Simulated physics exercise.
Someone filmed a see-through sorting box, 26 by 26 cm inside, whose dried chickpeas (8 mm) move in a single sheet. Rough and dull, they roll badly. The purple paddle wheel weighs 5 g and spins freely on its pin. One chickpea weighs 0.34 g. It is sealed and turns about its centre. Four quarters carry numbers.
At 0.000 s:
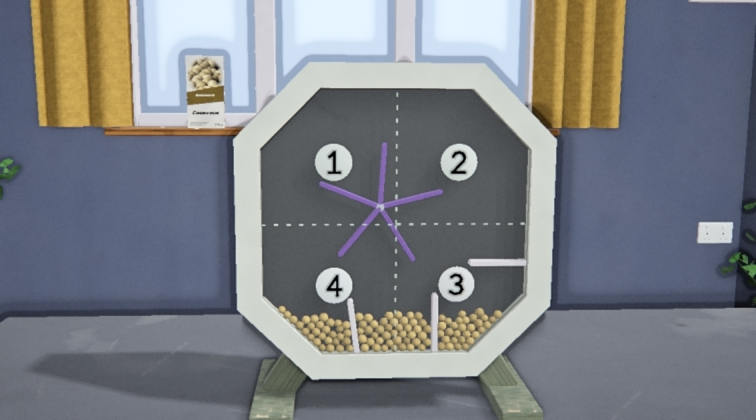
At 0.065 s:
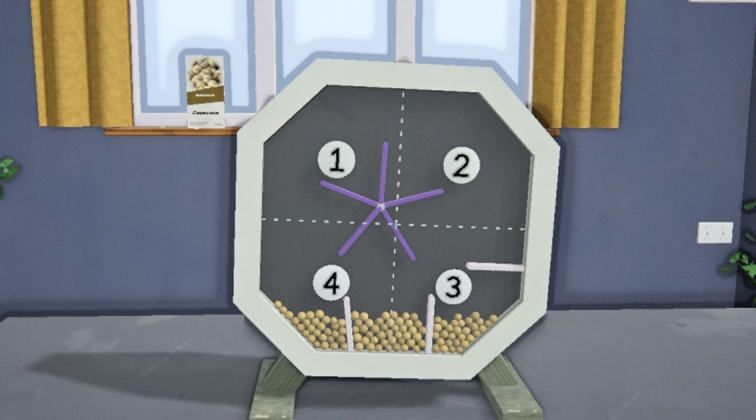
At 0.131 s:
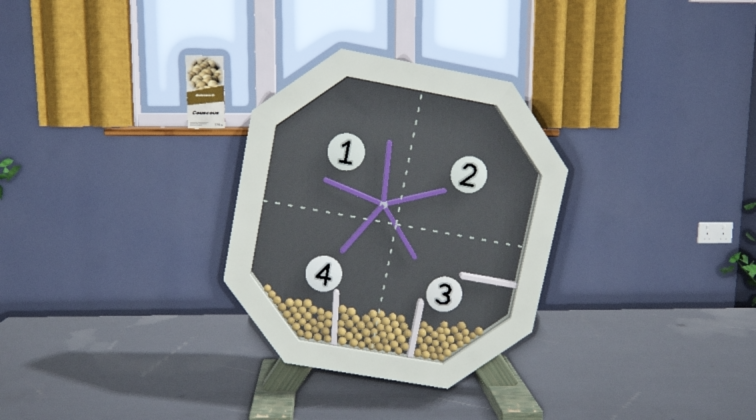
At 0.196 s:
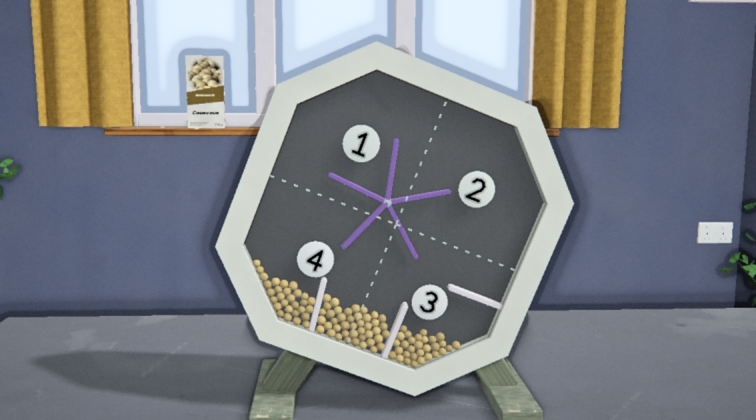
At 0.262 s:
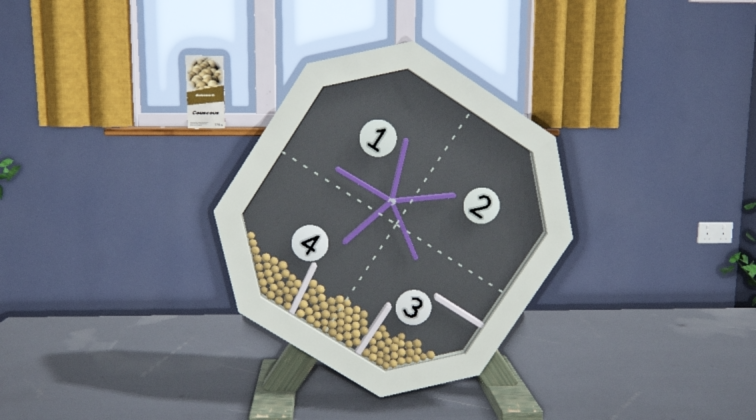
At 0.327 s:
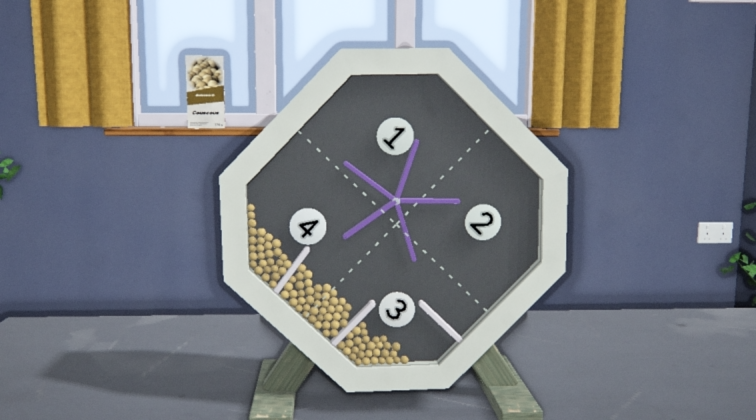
On a grey surface before a window, an eight-sided see-through box of dried chickpeas turned clockwise, and the chickpeas at the bottom shifted left and rose up its side past the short white walls.
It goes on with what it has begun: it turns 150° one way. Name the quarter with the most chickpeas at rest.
The one marked 2.
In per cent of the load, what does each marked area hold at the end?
Quarter 1: 0; quarter 2: 75; quarter 3: 25; quarter 4: 0.
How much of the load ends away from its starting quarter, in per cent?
About 75 per cent.
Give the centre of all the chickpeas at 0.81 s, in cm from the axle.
Some 8 cm left and 2 cm above.
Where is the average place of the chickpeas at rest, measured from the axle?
Some 5 cm left and 9 cm below.
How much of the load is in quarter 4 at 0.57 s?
Some 45 per cent.
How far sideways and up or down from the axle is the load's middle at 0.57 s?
Some 10 cm left and 2 cm below.
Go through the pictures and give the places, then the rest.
In the first frame, level; about 100 chickpeas; chickpeas centred (394, 331); top one (282, 310); purple paddle wheel (380, 207); no. 1 (334, 162), no. 2 (459, 162), no. 3 (456, 284), no. 4 (334, 286).
In the second frame, turned 3° clockwise; chickpeas centred (390, 331); top one (278, 305).
In the third frame, turned 10° clockwise; chickpeas centred (375, 330); top one (267, 289); wall ends (421, 302), (336, 293), (462, 276).
In the fourth frame, turned 22° clockwise; chickpeas centred (354, 325); top one (257, 263); purple paddle wheel (387, 202).
In the fifth frame, turned 33° clockwise; chickpeas centred (335, 315); top one (251, 236).
In the sixth frame, turned 44° clockwise; chickpeas centred (318, 303); top one (251, 208); purple paddle wheel (396, 201); no. 1 (395, 136), no. 2 (483, 222), no. 3 (397, 310), no. 4 (308, 226).
After 0.57 s, it stands 86° clockwise; the chickpeas' middle is 10 cm left of and 2 cm below the centre; no. 3, 55 %, no. 4, 45 %.
After 0.81 s, it stands 127° clockwise; the chickpeas' middle is 8 cm left of and 2 cm above the centre; no. 2, 5 %, no. 3, 65 %, no. 4, 25 %.
After 1.02 s, it stands 150° clockwise; the chickpeas' middle is 4 cm left of and 3 cm below the centre; no. 1, 5 %, no. 2, 45 %, no. 3, 35 %, no. 4, 15 %.
Settled by 3.1 s, it stands 150° clockwise; no. 1, 0 %, no. 2, 75 %, no. 3, 25 %, no. 4, 0 %.
